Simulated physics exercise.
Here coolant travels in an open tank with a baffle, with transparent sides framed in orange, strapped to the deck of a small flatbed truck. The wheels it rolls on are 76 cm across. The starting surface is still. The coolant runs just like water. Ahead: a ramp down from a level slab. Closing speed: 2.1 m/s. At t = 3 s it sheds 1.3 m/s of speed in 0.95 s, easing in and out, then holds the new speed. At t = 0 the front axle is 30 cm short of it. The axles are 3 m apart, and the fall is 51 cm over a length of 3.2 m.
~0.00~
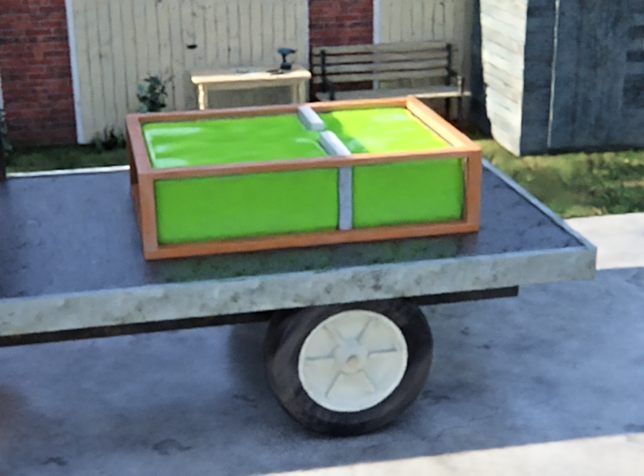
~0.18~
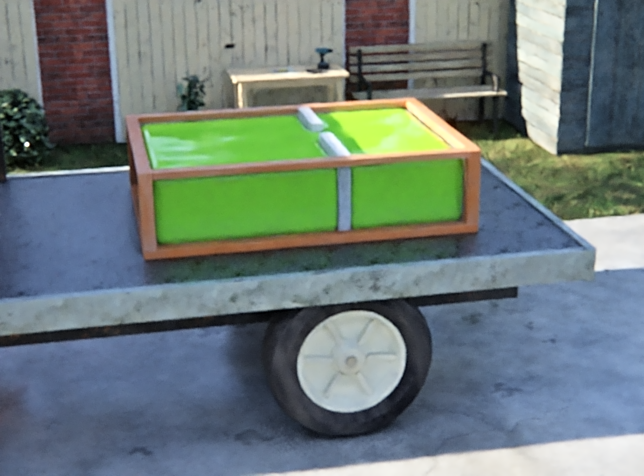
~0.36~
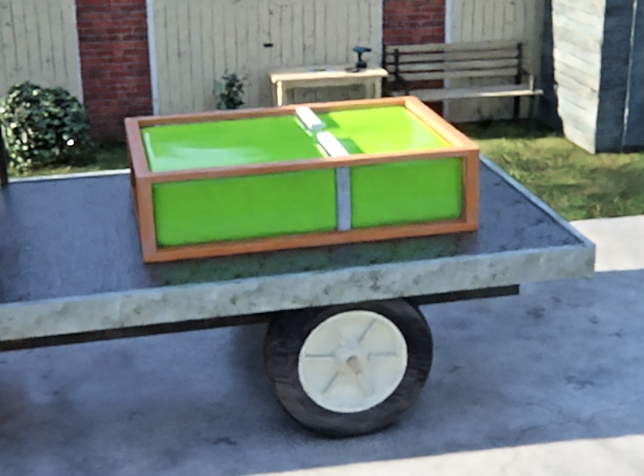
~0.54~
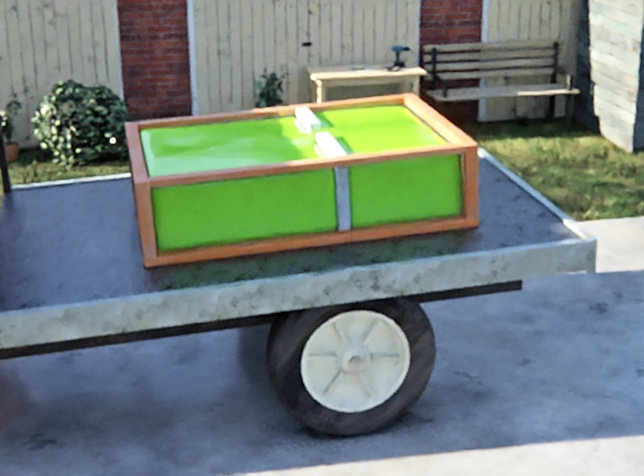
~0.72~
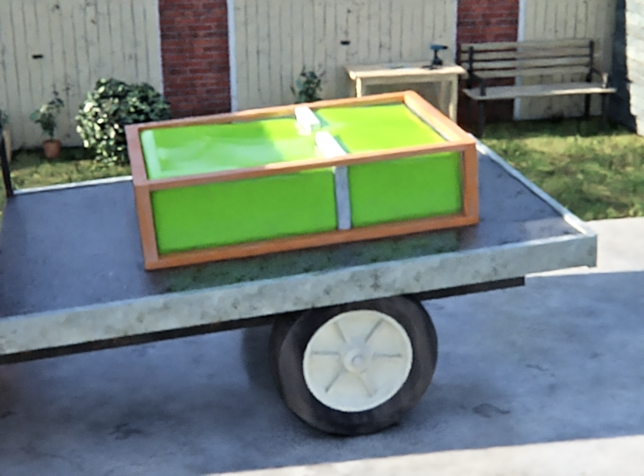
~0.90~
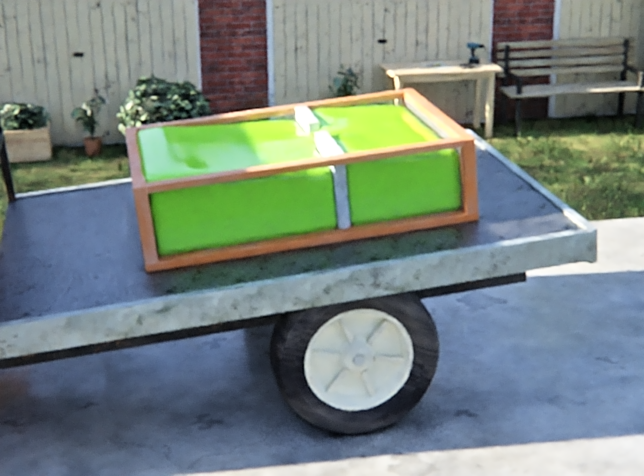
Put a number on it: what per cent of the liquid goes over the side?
Close to 13 per cent goes over.
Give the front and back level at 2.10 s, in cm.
Close to 42 cm at the front end and 22 cm at the back end.
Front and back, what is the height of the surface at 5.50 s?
Height at the front is 24 cm; height at the back is 24 cm.
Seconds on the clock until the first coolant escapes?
I'd put it at near 1.4 seconds.
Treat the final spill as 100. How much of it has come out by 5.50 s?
Roughly 100 per cent by then.
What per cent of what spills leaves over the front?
Close to 90 per cent goes that way.
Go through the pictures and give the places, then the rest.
The coolant reaches (157, 125) at the front end; it reaches (395, 110) at the back end; no slope yet; board top at (318, 124); the front is on the left, levels are read along the far wall; a wheel hub at (356, 366), in the first picture.
The coolant reaches (157, 126) at the front end; it reaches (395, 111) at the back end; no slope yet, in the second picture.
The coolant reaches (156, 129) at the front end; it reaches (395, 110) at the back end; hardly any slope, in the third picture.
The coolant reaches (156, 132) at the front end; it reaches (394, 108) at the back end; hardly any slope; the tub is 3° nose down, in the fourth picture.
The coolant reaches (156, 131) at the front end; it reaches (394, 108) at the back end; hardly any slope; the tub is 4° nose down, in the fifth picture.
The coolant reaches (154, 128) at the front end; it reaches (393, 108) at the back end; it is heaped 3° towards the front; a wheel hub at (361, 364); the tub is 5° nose down, in the sixth picture.
By 2.10 s it stands 22 cm high behind and 42 cm in front; 5 per cent has gone over the front.
By 3.70 s it stands 19 cm high behind and 39 cm in front; 9 per cent has gone over the front.
By 5.50 s it stands 24 cm high behind and 24 cm in front; 13 per cent has gone over the front.
By 7.99 s 13 per cent has gone over the front, 56 of 441 litres.
